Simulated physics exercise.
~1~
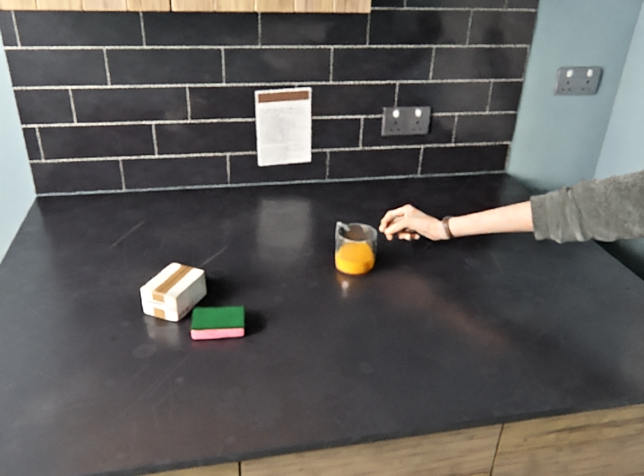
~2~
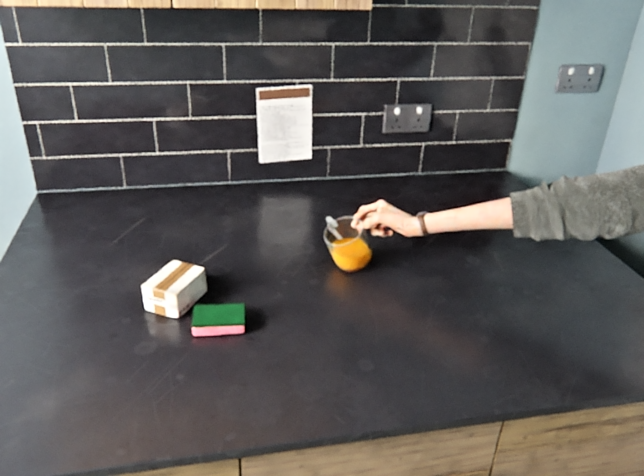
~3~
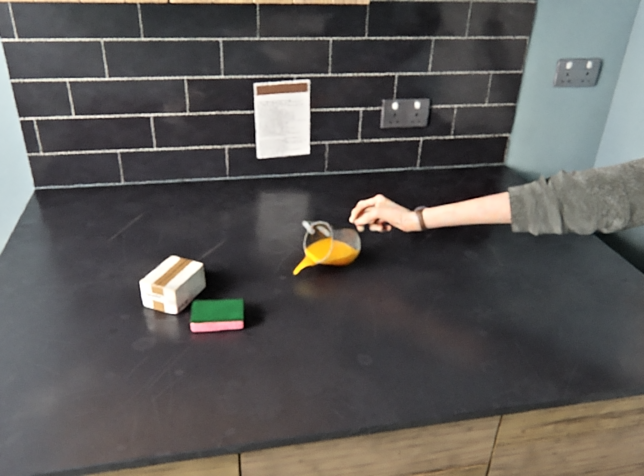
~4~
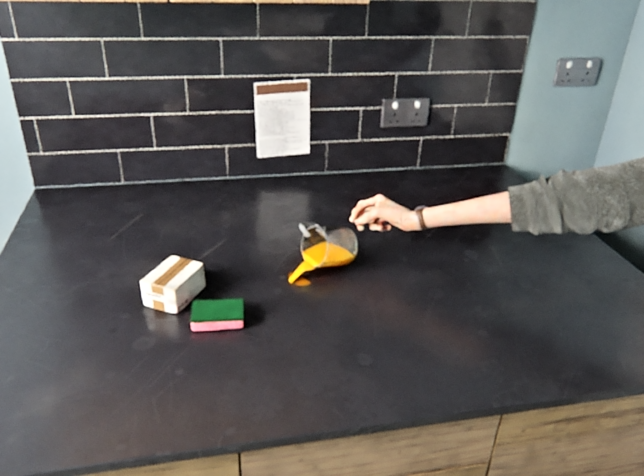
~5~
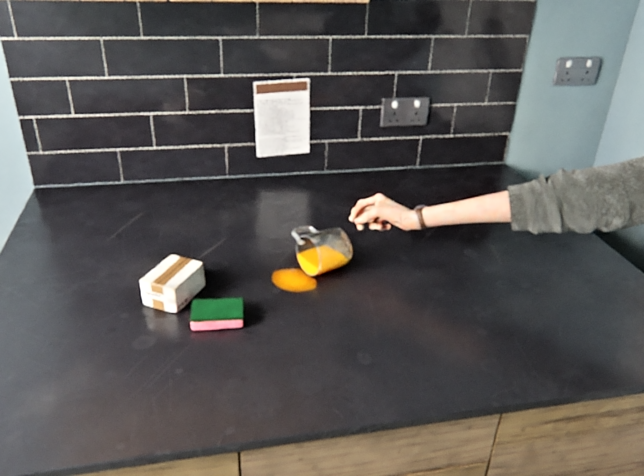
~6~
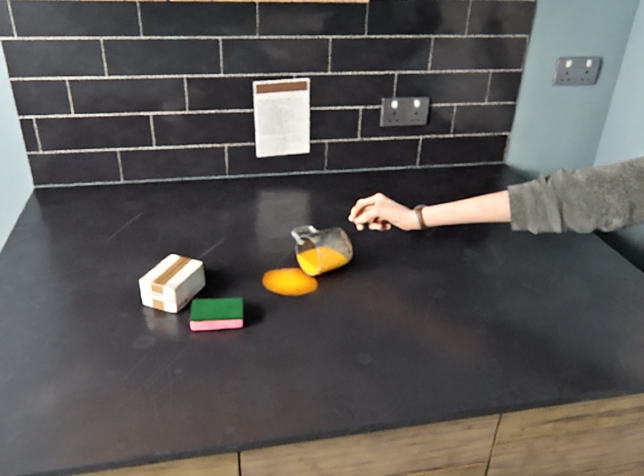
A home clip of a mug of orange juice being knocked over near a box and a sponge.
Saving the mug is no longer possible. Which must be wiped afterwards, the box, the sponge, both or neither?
Take the box: It is left wet. Take the sponge: It is left wet.
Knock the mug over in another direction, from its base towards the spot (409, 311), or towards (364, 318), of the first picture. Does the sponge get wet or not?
Toward the first point it avoids the spill; toward the second it avoids the spill.
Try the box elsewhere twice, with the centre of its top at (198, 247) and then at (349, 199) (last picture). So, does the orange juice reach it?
The first time it gets caught, and the second time it is missed.
A moment on, the puddle covers about as much as a plate; the box is reached; the sponge is reached.
Further on, the puddle covers about as much as a tray; the box is reached; the sponge is reached.
When it is over, the puddle covers about as much as a tray; the box is reached; the sponge is reached.
